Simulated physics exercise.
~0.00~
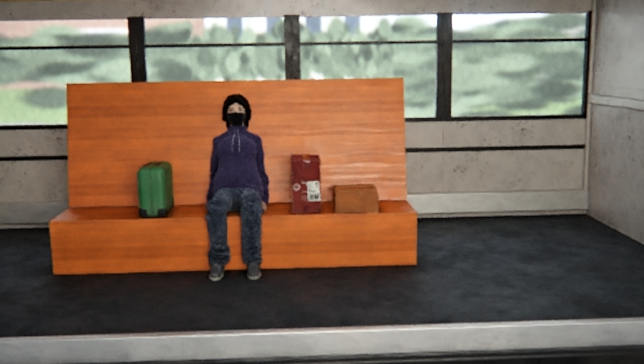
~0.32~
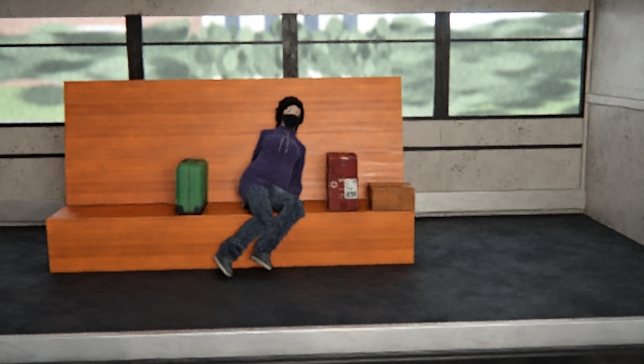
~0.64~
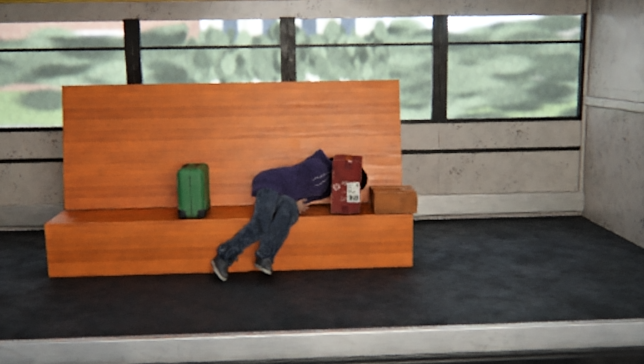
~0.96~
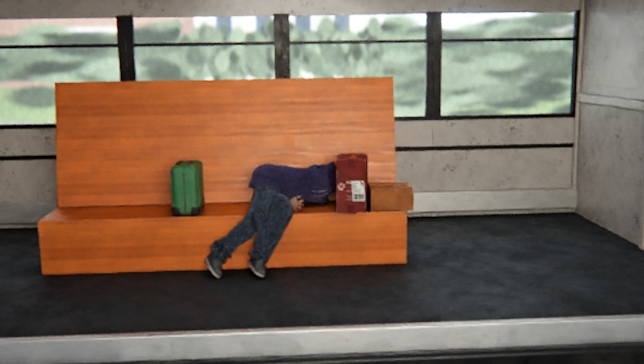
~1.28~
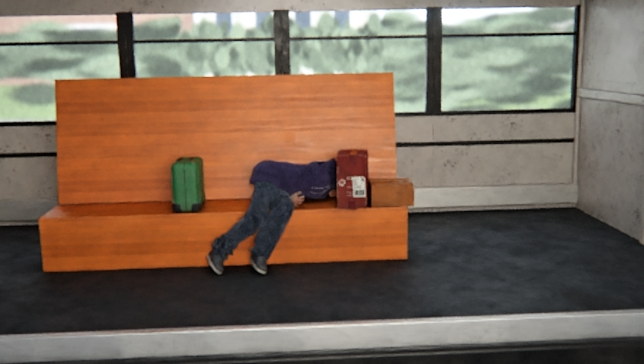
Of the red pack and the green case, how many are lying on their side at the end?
None of them. The red pack and the green case are both still standing upright on the bench.
